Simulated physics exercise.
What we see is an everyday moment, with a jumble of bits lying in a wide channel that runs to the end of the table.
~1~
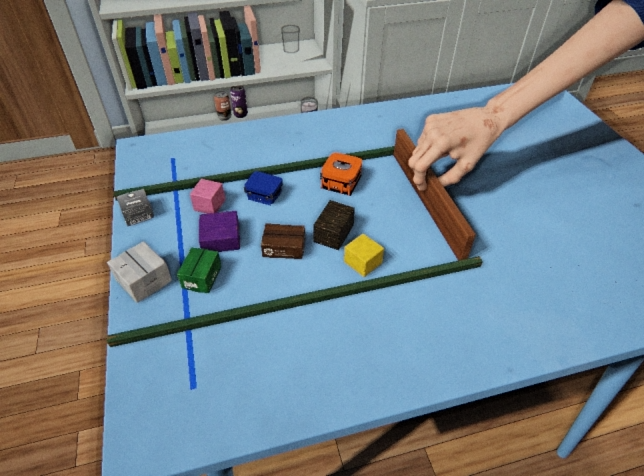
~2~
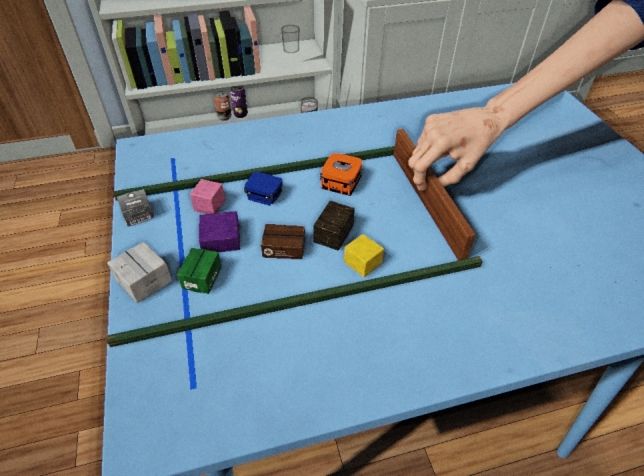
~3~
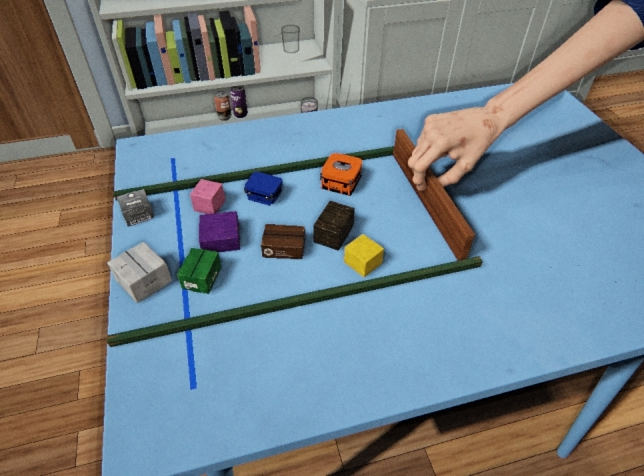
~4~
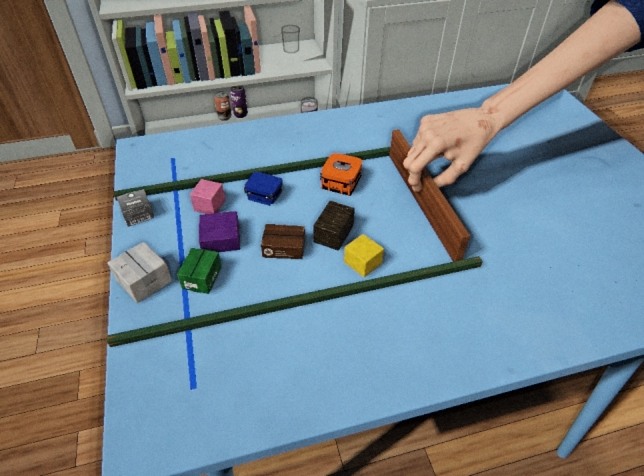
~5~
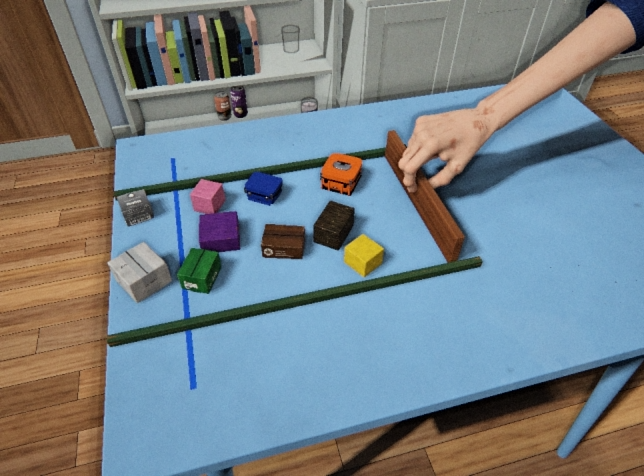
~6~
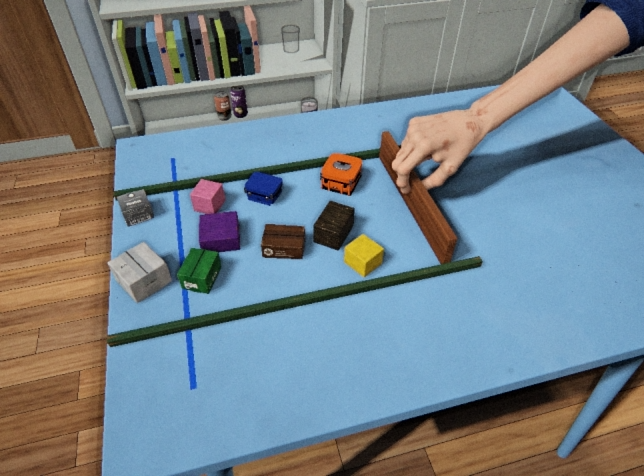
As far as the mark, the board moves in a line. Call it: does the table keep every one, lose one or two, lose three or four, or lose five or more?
It loses three or four.
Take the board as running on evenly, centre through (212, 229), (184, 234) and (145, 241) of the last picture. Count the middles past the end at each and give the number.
2; 4; 7.
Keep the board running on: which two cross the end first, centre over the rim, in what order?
It is the white box and after it the grey box.
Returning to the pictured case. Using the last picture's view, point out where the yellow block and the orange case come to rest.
In the last picture, roughly (169, 292) and (158, 212).
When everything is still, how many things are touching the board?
3 touch it.
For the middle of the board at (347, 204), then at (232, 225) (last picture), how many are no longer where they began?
Tally at point one: 3; at point two: 10.
A little later, none off yet; grey box at rest near (136, 208); white box at rest near (140, 272); green box at rest near (200, 270).
When it is over, the number that fall off is three or four; down, pink block, green box, white box and grey box.
